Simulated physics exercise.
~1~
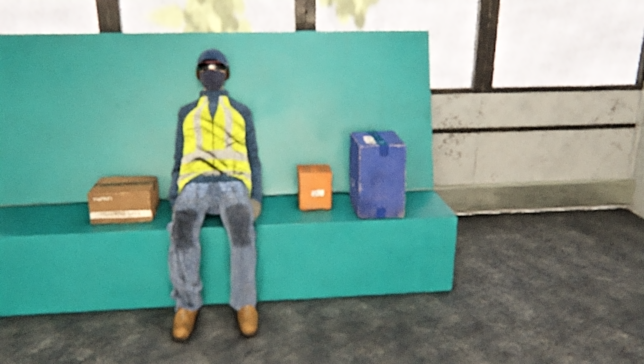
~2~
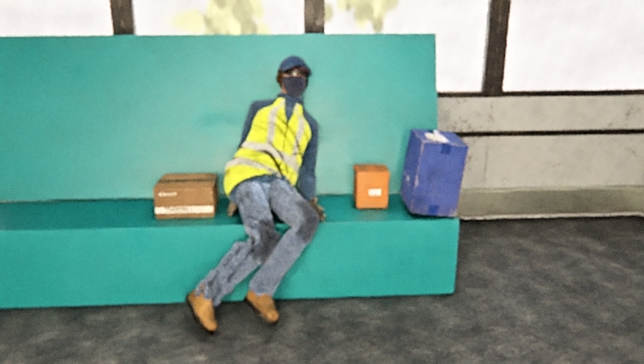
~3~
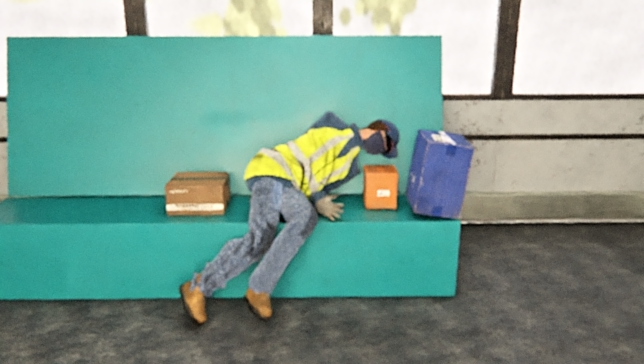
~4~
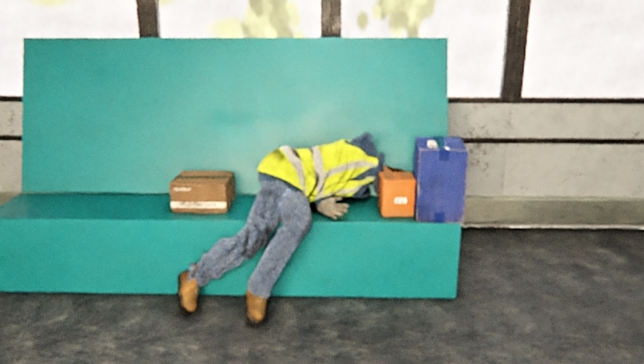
At first, a commuter in a cap, face covering and yellow safety vest sits upright on a long teal seat, with a brown carton to the left and an orange tub and a blue pack to the right. Then the commuter and all the items shift right, and the blue pack tilts at the seat's end. The commuter's upper body topples right, the head dropping toward the orange tub as the legs trail left. Finally, the commuter lies slumped forward beside the tub, hips still on the seat, while the blue pack stands upright again and everything stays on.
